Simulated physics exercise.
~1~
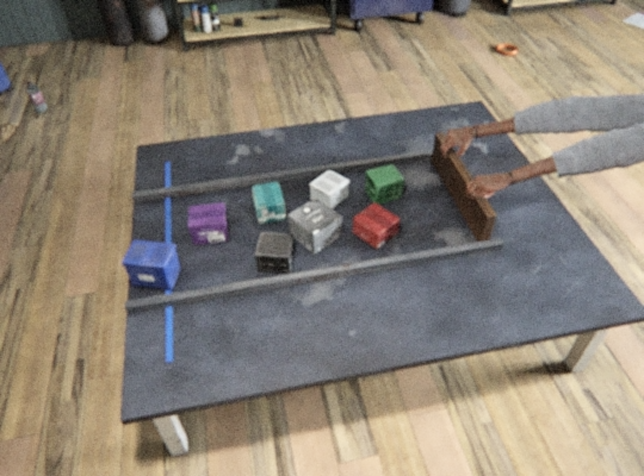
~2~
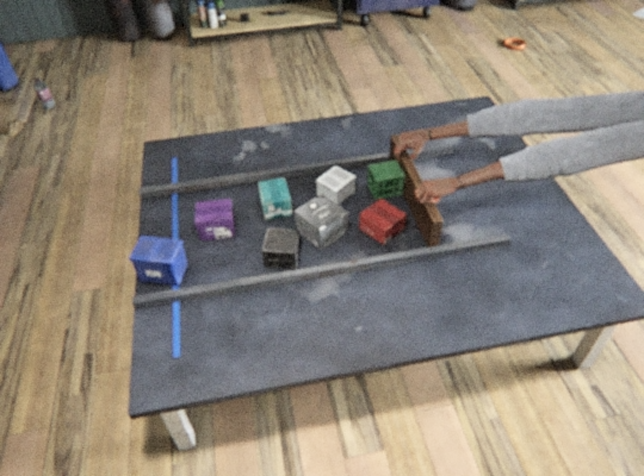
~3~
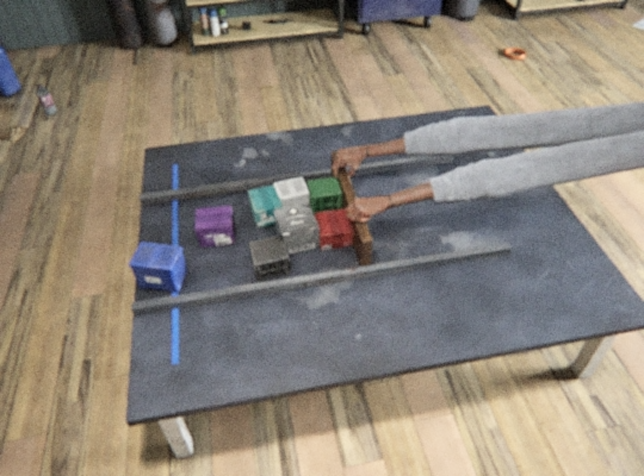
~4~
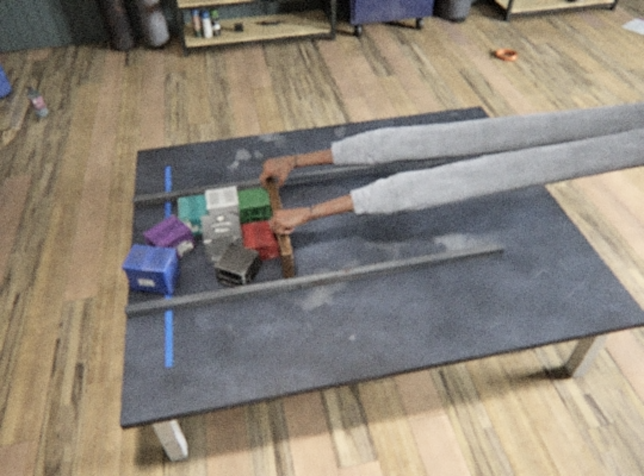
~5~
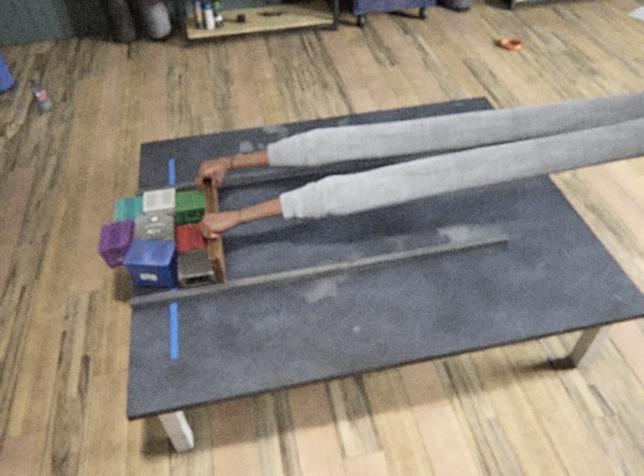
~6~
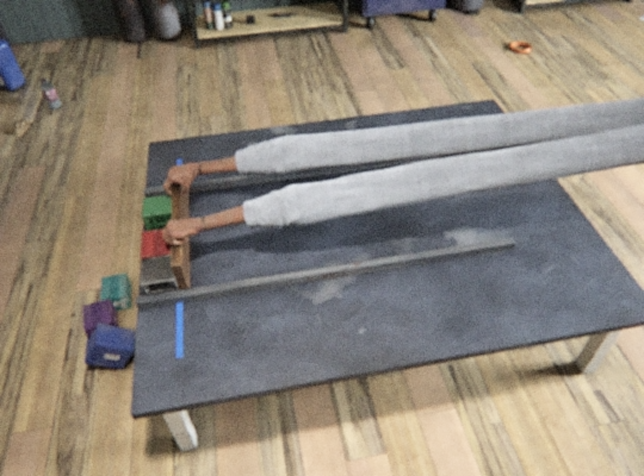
Two hands in grey sleeves grip an upright brown plank at the right of a low dark table on a wooden floor, seen from above. Between two long rails sit scattered blocks, green, red, white, grey, turquoise, black and purple, with a blue one at the left near a strip of blue tape. The hands slide the plank left, gathering the nearer blocks, then bunching them against the purple and blue ones. The cluster is pushed over the left edge. Turquoise, purple and blue blocks end on the floor, white is out of sight, and green, red and a dark one remain beside the plank.
